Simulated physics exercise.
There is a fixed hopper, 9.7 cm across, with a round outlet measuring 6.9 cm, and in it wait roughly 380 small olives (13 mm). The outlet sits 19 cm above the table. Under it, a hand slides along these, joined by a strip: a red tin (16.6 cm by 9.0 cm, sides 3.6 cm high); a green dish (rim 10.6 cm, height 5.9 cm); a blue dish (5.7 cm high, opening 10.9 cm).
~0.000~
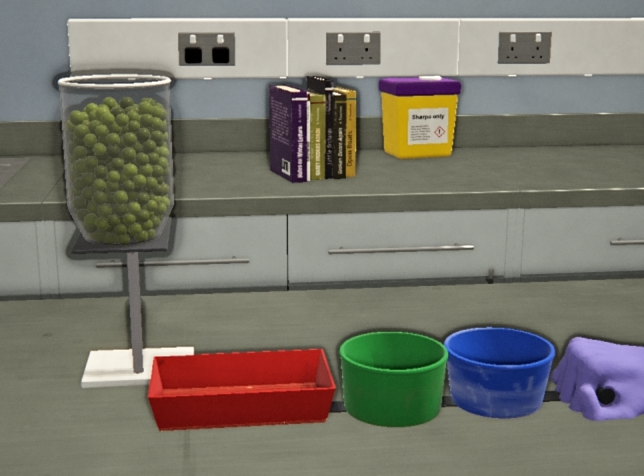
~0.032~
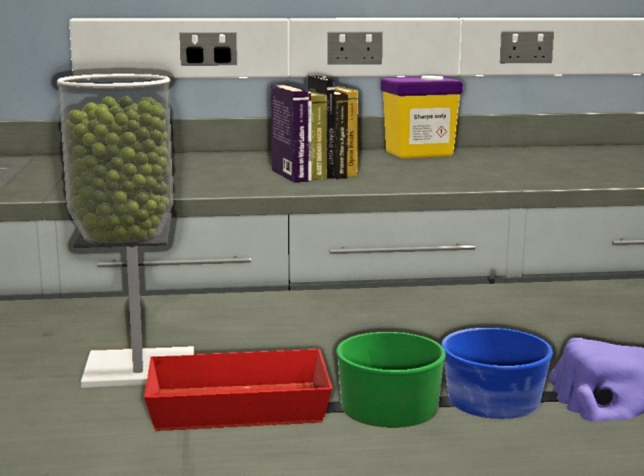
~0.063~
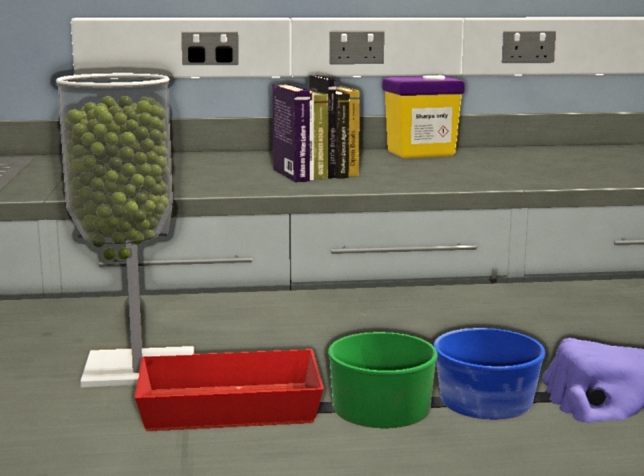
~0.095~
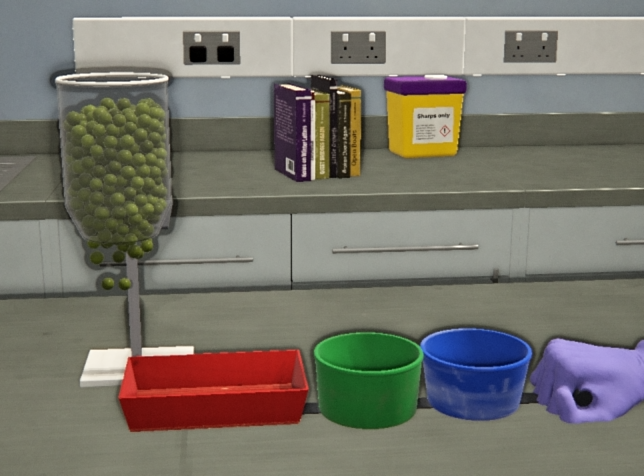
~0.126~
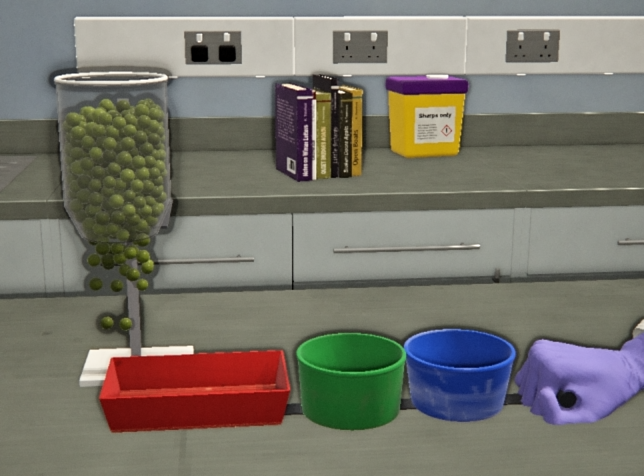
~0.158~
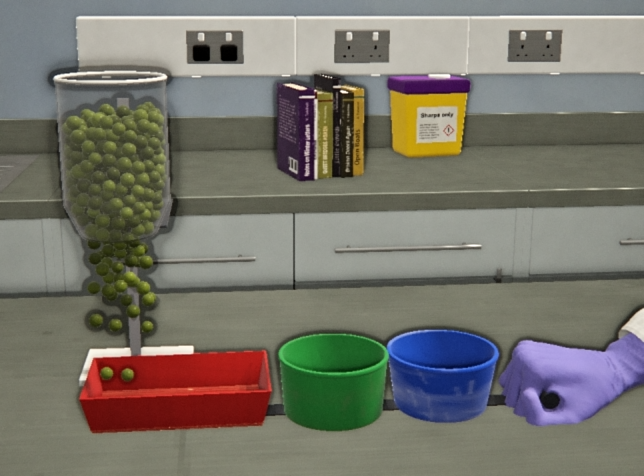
A purple-gloved hand slides a joined row of containers leftward along a grey laboratory bench, seen from the front and slightly above. The red rectangular tin leads, followed by the green and blue round dishes, with books and a yellow tub behind. Small green olives begin dropping from the clear container at left, their stream thickening, and the first ones reach the red tin as the view stays almost still.
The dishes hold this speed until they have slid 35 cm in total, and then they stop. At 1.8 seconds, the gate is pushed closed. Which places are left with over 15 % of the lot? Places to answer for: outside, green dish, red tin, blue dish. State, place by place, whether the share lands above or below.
The share for each place: Outside lands below; green dish lands above; red tin lands above; blue dish lands above.
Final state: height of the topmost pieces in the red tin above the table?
3.5 cm, roughly.
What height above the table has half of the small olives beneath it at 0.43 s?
Roughly 18 cm.
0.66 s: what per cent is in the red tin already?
So far it comes to around 30 per cent.
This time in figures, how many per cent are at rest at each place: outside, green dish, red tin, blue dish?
Outside gets 10 per cent, the green dish 30 per cent, the red tin 30 per cent, and the blue dish 35 per cent.
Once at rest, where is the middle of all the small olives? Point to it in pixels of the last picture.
I'd put the centre roughly at pixel (49, 403).
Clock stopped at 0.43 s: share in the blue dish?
Share at that moment: Near 0 per cent.
After 0.43 s, red tin 30 %, hopper 50 %, in the air 20 %; middle of all pieces on or above the table near (106, 279).
Then, at 0.66 s, blue dish 10 %, red tin 30 %, hopper 15 %, green dish 30 %, outside 5 %, in the air 15 %; middle of all pieces on or above the table near (45, 355).
Then, at 0.87 s, blue dish 35 %, red tin 30 %, green dish 30 %, outside 10 %; middle of all pieces on or above the table near (34, 399).
Then, at 1.07 s, blue dish 35 %, red tin 30 %, green dish 30 %, outside 10 %; middle of all pieces on or above the table near (34, 401).
By 2.4 s all is still; blue dish 35 %, red tin 30 %, hopper 0 %, green dish 30 %, outside 10 %.
